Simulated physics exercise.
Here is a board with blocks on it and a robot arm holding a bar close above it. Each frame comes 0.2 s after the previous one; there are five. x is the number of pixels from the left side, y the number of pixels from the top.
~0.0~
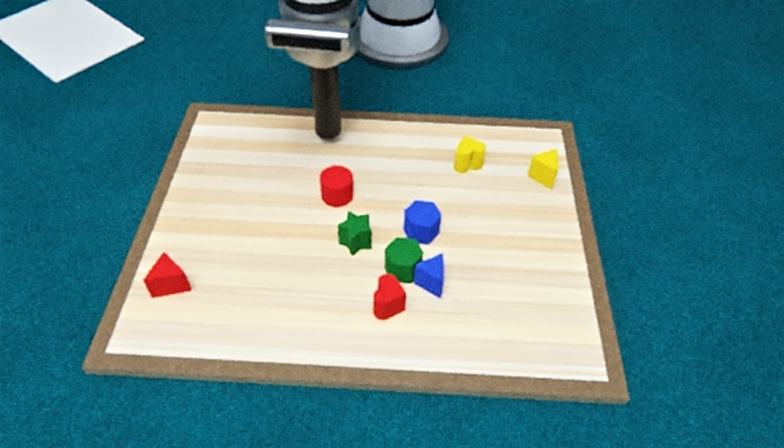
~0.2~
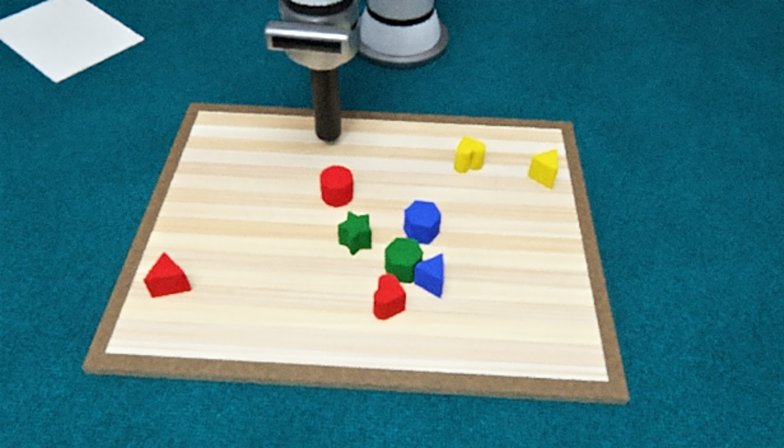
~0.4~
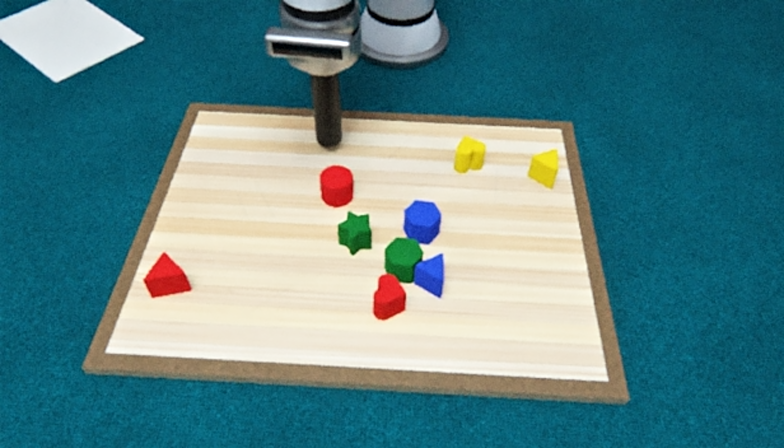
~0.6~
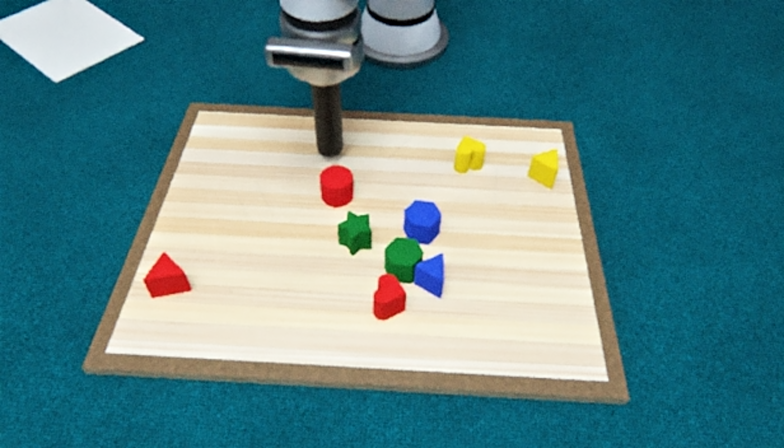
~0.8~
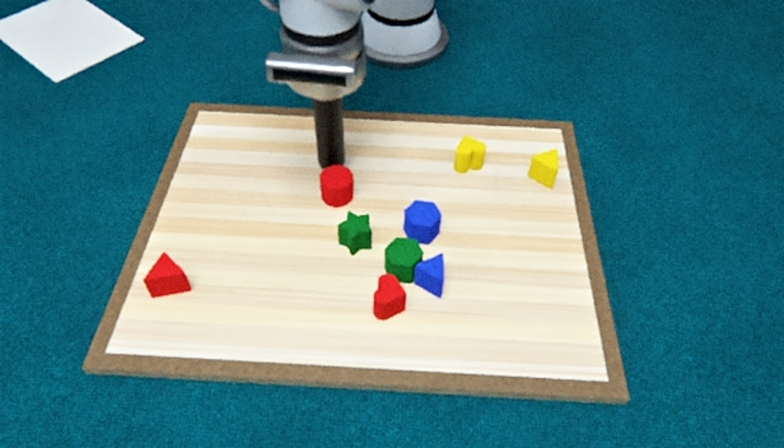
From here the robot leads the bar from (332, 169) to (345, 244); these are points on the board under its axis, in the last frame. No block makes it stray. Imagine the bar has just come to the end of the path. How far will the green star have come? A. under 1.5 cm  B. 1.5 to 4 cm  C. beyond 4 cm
The answer is C.
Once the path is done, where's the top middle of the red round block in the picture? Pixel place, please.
Somewhere near (341, 252).
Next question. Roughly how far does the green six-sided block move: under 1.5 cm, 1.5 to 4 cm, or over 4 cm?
Once the path is done, the green six-sided block lies within 1.5 cm of its present place.
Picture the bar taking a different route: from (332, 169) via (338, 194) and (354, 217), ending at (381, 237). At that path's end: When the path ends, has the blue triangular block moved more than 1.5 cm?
That would be a no.
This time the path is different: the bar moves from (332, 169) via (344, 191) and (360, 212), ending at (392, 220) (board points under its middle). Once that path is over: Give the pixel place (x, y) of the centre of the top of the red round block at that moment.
The red round block ends near (341, 213).
The first path, step by step. One third of the way, bar (336, 185); red round block (340, 196).
Two thirds of the way, bar (341, 211); red round block (342, 224); green star (366, 243), turned 40° anticlockwise.
At the end, bar (345, 236); red round block (341, 252); green star (372, 258), turned 90° anticlockwise; green six-sided block still.
